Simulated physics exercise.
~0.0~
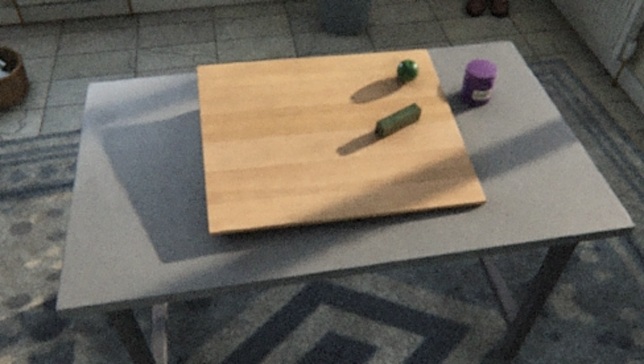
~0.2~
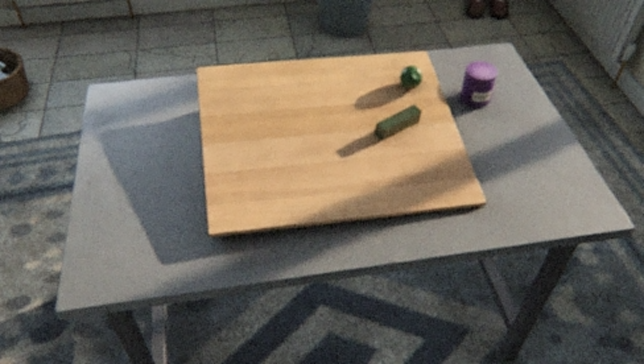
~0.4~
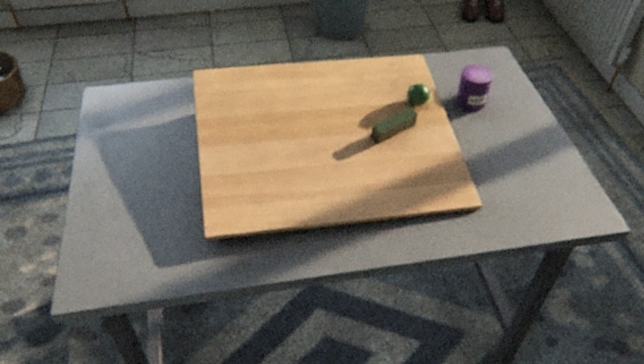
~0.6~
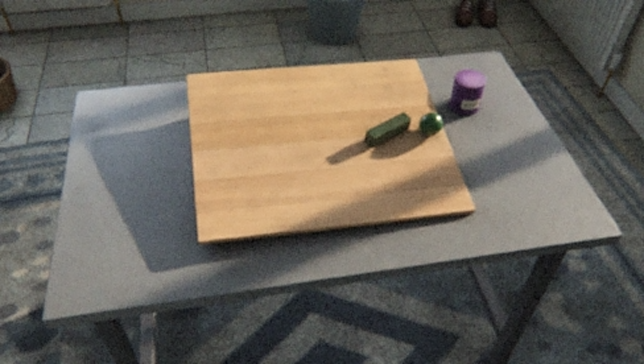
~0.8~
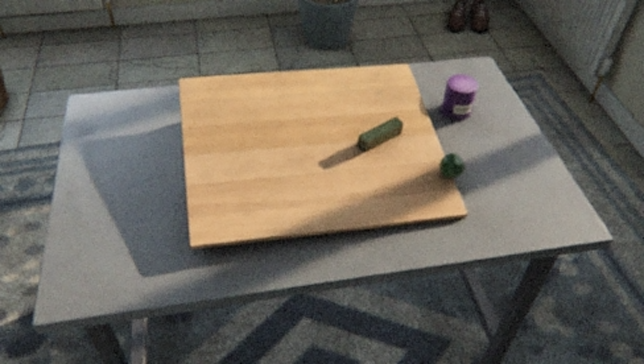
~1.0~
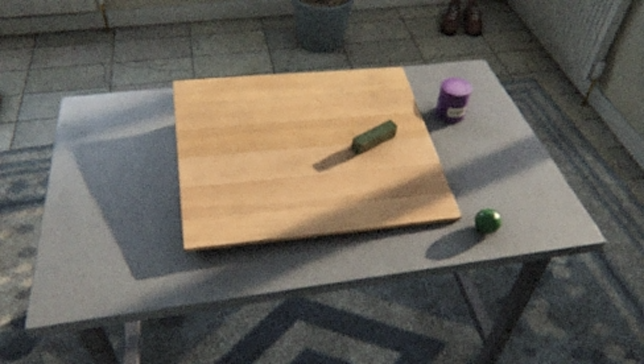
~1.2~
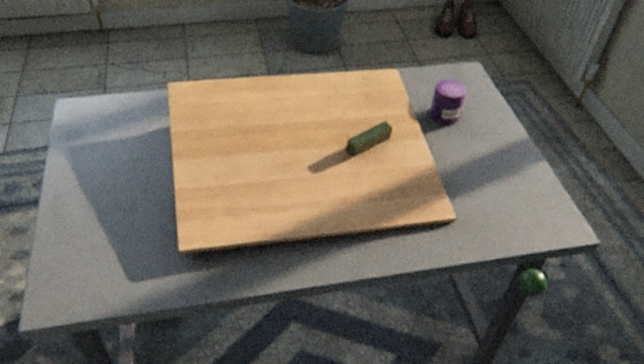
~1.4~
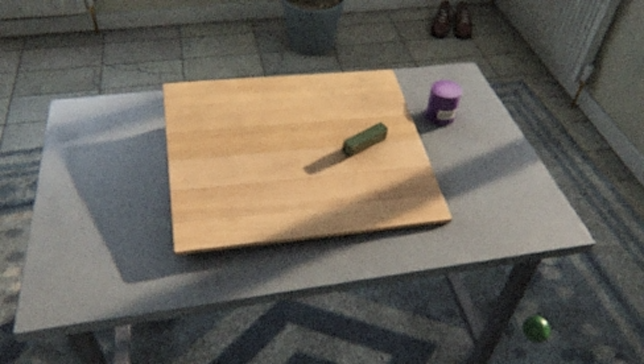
A small green apple rolled down a tilted wooden board past a fixed dark green block, went over the right edge, crossed the grey table and dropped off the front toward the floor, while the purple jar stayed where it was.
